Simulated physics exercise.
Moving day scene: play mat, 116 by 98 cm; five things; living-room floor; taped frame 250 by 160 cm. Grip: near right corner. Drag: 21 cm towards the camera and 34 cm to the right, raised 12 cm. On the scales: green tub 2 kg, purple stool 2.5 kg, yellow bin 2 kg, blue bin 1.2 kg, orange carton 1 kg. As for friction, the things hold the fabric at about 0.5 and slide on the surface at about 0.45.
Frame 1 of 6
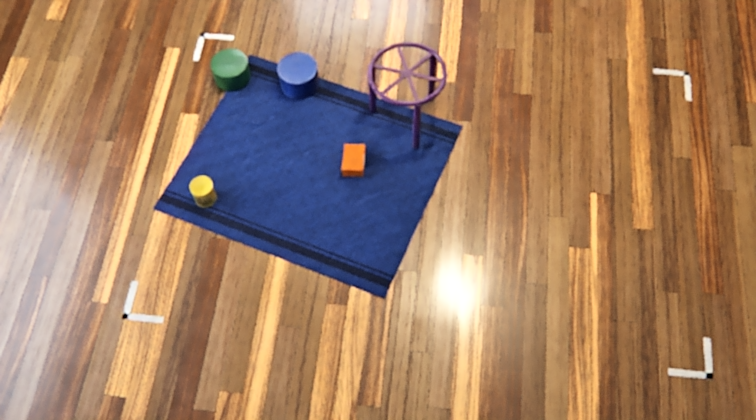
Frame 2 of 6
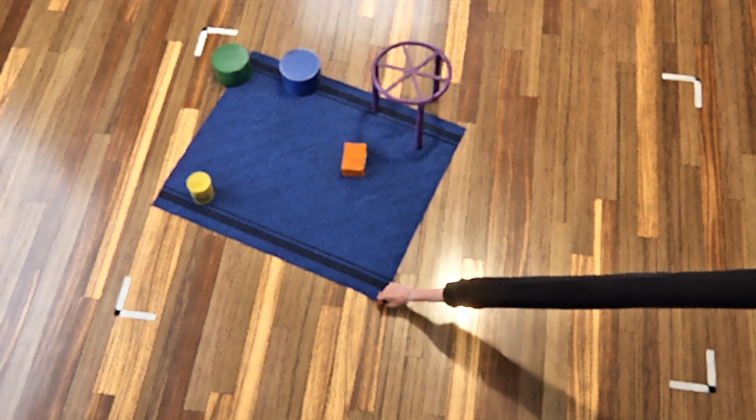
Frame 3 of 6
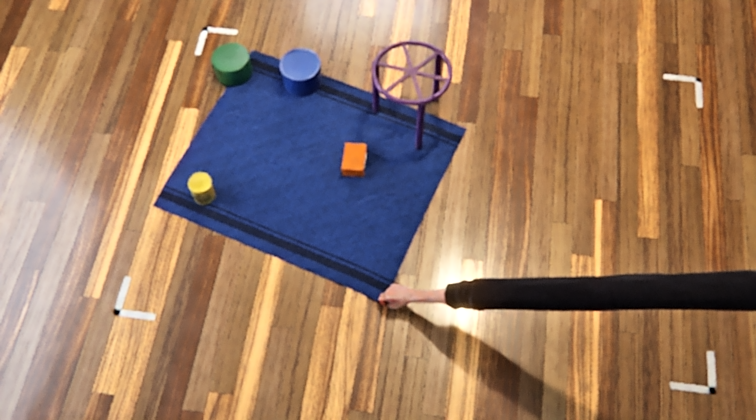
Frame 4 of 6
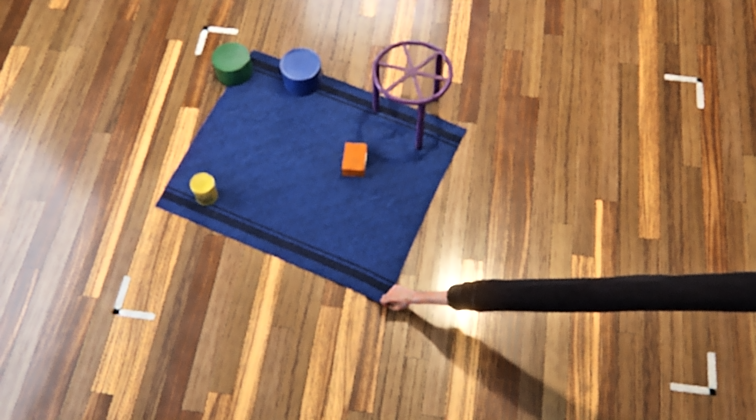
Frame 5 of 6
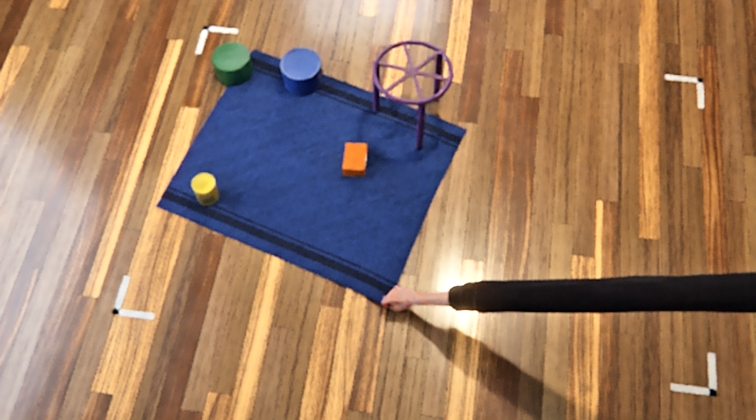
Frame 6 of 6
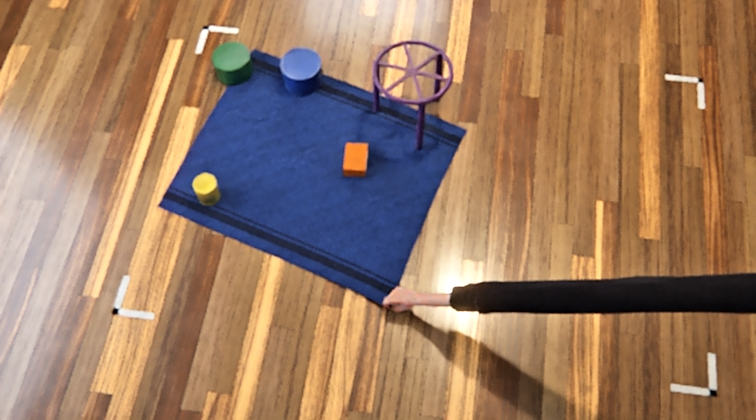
The clip opens on a blue play mat on a wooden floor, holding a green tub, blue bin, yellow bin, orange carton and purple stool. A dark-sleeved arm then appears from the right and grips the mat's near corner. The mat shifts very slightly, and the things barely move.
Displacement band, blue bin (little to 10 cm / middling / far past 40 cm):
Middling.
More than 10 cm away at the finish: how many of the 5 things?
The count is 4.
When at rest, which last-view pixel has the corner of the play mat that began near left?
Around pixel (214, 251).
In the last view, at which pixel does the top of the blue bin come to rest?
At about (319, 113).
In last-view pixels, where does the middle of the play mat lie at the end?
About (354, 208).
Next, middle of the play mat at (325, 168); blue bin 4 cm off its start, yellow bin 16 cm off its start, orange carton 7 cm off its start.
Then, middle of the play mat at (339, 190); blue bin 17 cm off its start, yellow bin 28 cm off its start, orange carton 21 cm off its start.
After that, middle of the play mat at (353, 205); blue bin 29 cm off its start at (318, 111), yellow bin 41 cm off its start at (270, 228), orange carton 31 cm off its start at (393, 205).
Later, middle of the play mat at (354, 209); blue bin 30 cm off its start, yellow bin 43 cm off its start, orange carton 33 cm off its start.
At the end, middle of the play mat at (354, 208); blue bin 30 cm off its start at (319, 113), yellow bin 43 cm off its start at (272, 230), orange carton 33 cm off its start at (396, 207), purple stool 11 cm off its start at (426, 87).
